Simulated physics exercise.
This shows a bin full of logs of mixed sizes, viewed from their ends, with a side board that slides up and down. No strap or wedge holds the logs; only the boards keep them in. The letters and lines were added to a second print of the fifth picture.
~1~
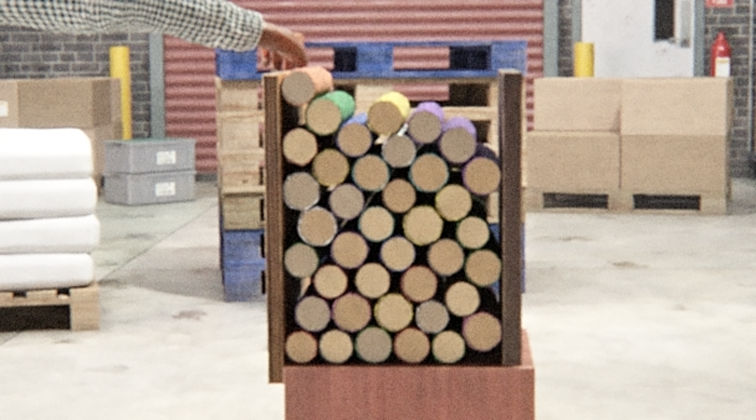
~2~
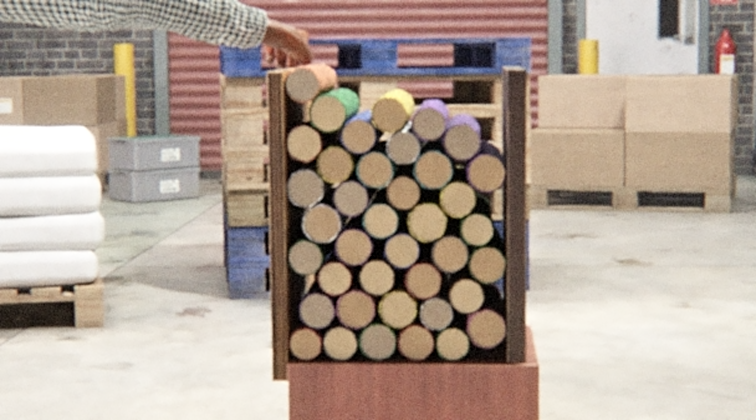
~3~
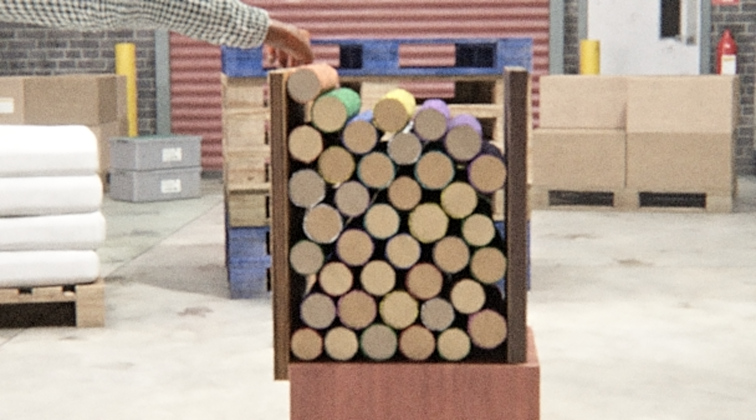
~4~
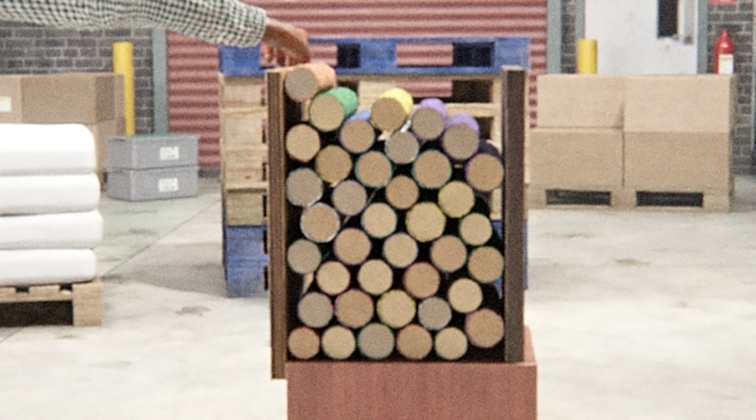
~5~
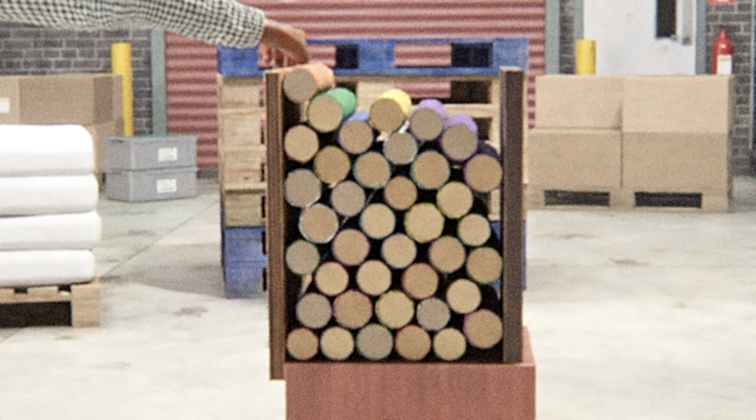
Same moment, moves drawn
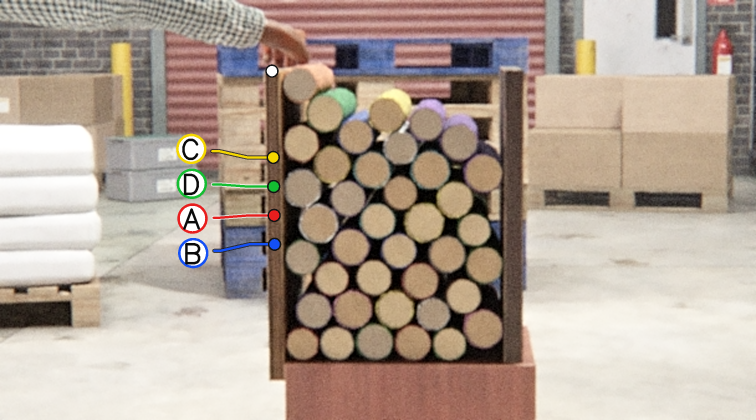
In a warehouse with a red roller shutter and grey brick walls, the view faces a dark-sided bin straight on at close range. Tan round log ends fill it above a reddish-brown base, with orange, green, yellow and purple sides showing along the top, white stacks at left and cardboard boxes at right. A checked-sleeved arm keeps its hand by the upper-left log, the pile stays still, and the camera shakes slightly.
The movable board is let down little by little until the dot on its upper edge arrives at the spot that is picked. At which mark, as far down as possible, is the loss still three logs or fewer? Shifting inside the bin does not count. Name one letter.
No lower than A.
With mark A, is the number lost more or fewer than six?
It loses fewer than six.
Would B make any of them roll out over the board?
Yes.
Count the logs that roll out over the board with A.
It comes to three.
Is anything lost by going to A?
At A: Yes.
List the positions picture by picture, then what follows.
A log (399, 196); a log (371, 173); a log (323, 116), in the first frame.
A log (327, 113); side board (293, 213), in the second frame.
A log (306, 344); a log (357, 310), in the third frame.
A log (422, 280); a log (320, 223), in the fourth frame.
A log (484, 265); a log (401, 193); a log (372, 170), in the fifth frame.
On the marked copy, A at (274, 216); B at (275, 244); C at (274, 157); D at (274, 186); the white dot at (272, 71).
Following A. Soon after the start, top of the board (282, 137).
Later, top of the board (283, 211).
In the end, top of the board (283, 214), three out over the board.
As for the rest, B more than three out over the board; C none out over the board; D one out over the board.
